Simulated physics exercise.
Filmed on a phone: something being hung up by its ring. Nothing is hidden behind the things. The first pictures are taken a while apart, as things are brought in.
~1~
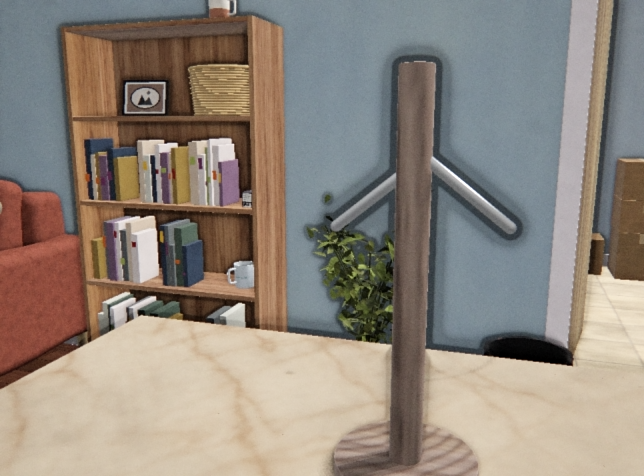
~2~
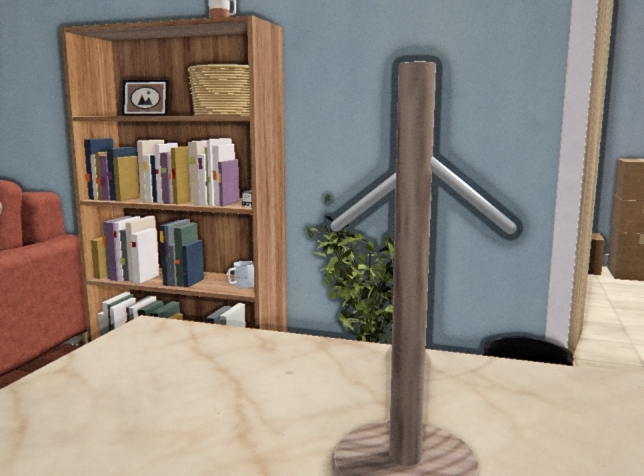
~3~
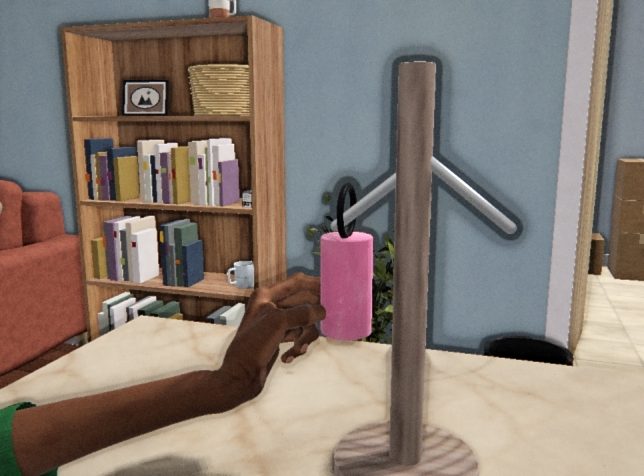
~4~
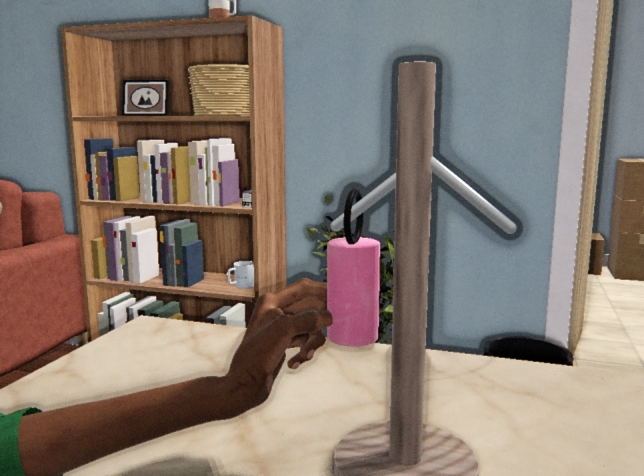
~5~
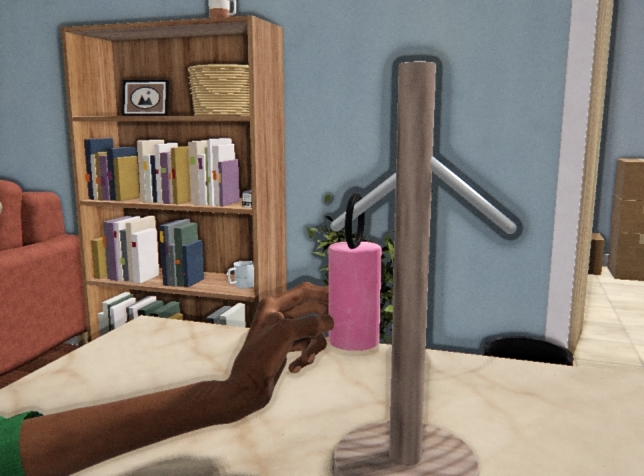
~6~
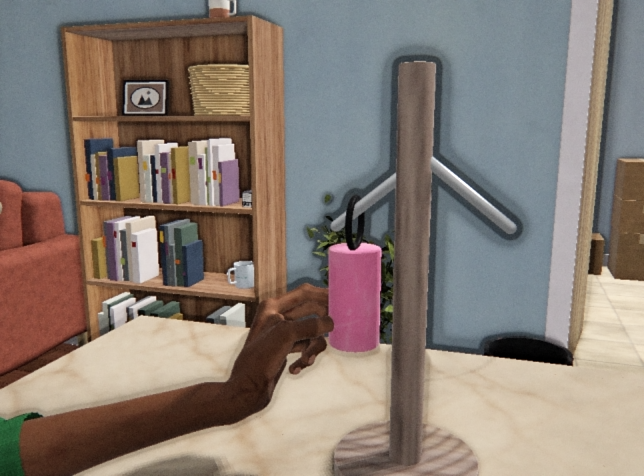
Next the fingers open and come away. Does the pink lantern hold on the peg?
The pink lantern falls off.
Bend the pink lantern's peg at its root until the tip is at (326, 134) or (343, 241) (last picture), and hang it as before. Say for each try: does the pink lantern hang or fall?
In turn it holds on; slips down.
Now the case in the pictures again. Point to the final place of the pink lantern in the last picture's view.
Around (243, 419).
Then, 0.24 s past the last view, pink lantern in the air near (306, 375).
Finally, the pink lantern slips down, near (242, 419).
